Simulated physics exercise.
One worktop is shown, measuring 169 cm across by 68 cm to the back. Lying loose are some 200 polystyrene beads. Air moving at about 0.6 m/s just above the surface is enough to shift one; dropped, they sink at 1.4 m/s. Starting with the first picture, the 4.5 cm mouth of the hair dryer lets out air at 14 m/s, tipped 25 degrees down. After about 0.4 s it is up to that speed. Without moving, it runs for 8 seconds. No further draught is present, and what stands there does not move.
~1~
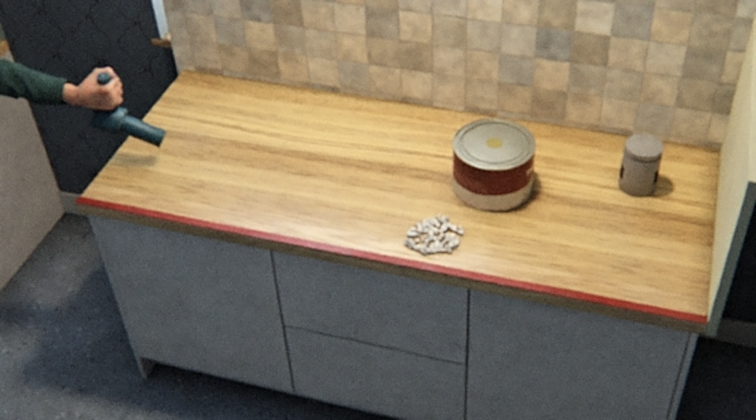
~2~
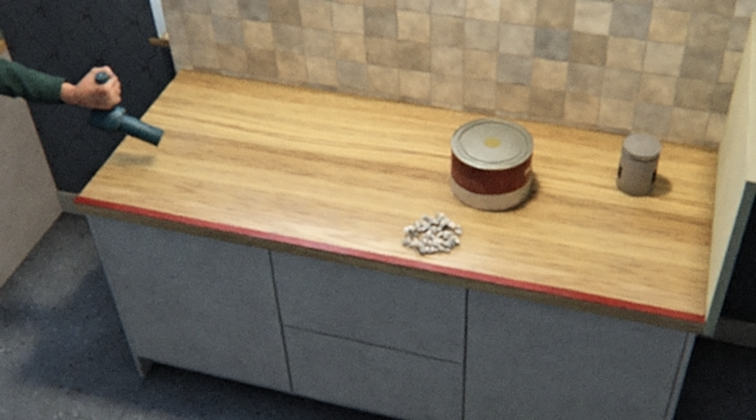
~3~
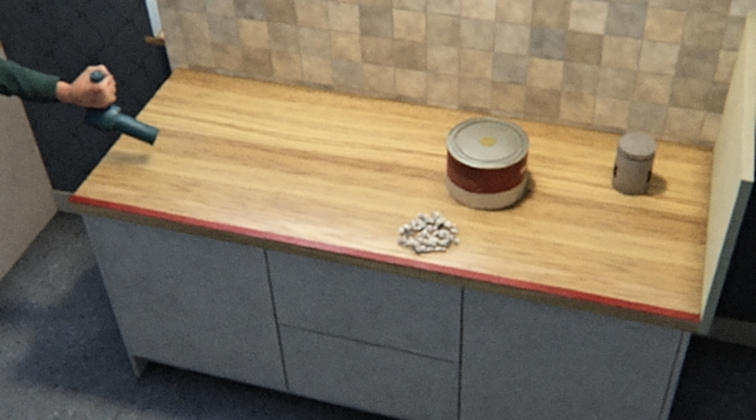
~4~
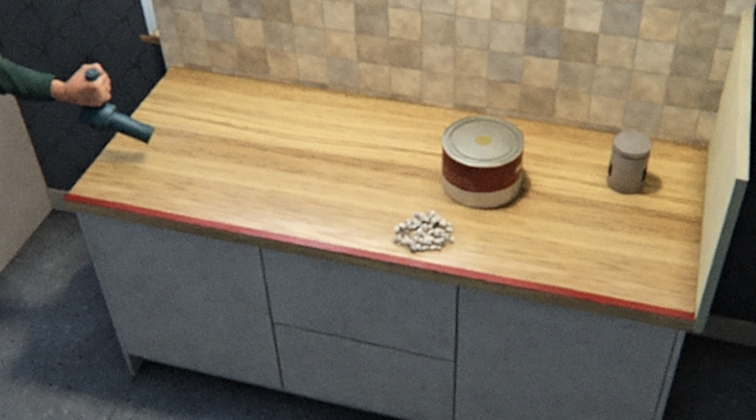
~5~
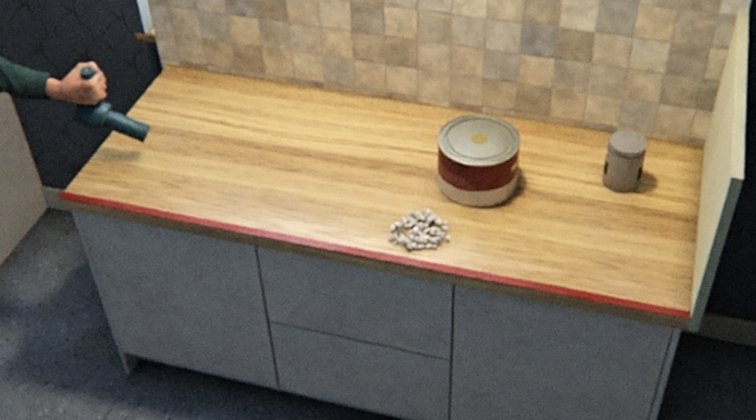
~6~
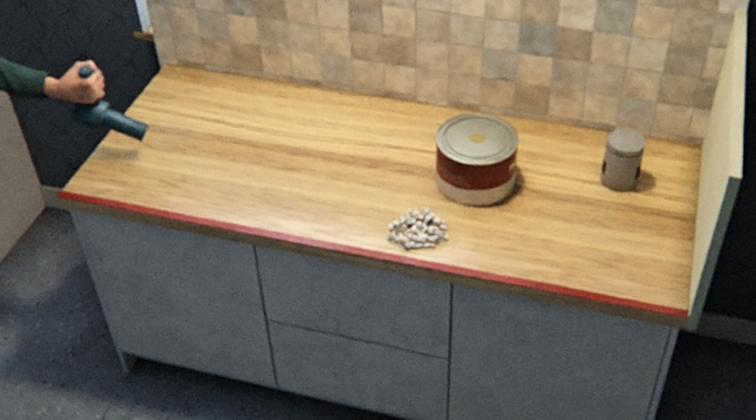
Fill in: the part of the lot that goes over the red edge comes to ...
Over a quarter.
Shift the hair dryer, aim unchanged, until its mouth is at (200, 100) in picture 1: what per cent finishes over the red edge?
That would come to roughly 100 %.
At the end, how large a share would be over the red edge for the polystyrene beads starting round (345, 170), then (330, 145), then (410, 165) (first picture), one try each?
Results, one try each: 60 %, 50 %, 50 %.
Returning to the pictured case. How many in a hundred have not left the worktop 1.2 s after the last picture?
Roughly 20 per cent.
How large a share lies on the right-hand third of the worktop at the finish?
Roughly 2 in a hundred.
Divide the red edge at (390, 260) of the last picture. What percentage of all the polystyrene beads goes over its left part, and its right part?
I'd guess near 0 percent left and close to 100 percent right.
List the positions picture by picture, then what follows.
The middle of the polystyrene beads is near (436, 233), none has stirred yet and the mouth of the hair dryer is at (163, 139), in the first picture.
The middle of the polystyrene beads is near (434, 233), none has stirred yet and the red edge is centred on (362, 258), in the second picture.
The middle of the polystyrene beads is near (430, 232), none has stirred yet, the top of a large tin is at (488, 141) and the top of a jar is at (638, 144), in the third picture.
The middle of the polystyrene beads is near (425, 230) and none has stirred yet, in the fourth picture.
The middle of the polystyrene beads is near (421, 229) and none has stirred yet, in the fifth picture.
The middle of the polystyrene beads is near (419, 228) and none has stirred yet, in the sixth picture.
Then, 1.2 s after the last picture, 81 % are over the red edge; the middle of those still in play is near (689, 280); 74 % have settled or left.
Then, 2.2 s after the last picture, 92 % are over the red edge; 90 % have settled or left.
Then, 4.0 s after the last picture, 98 % are over the red edge; 98 % have settled or left.
Then, 7.6 s after the last picture, at the end, 98 % are over the red edge.
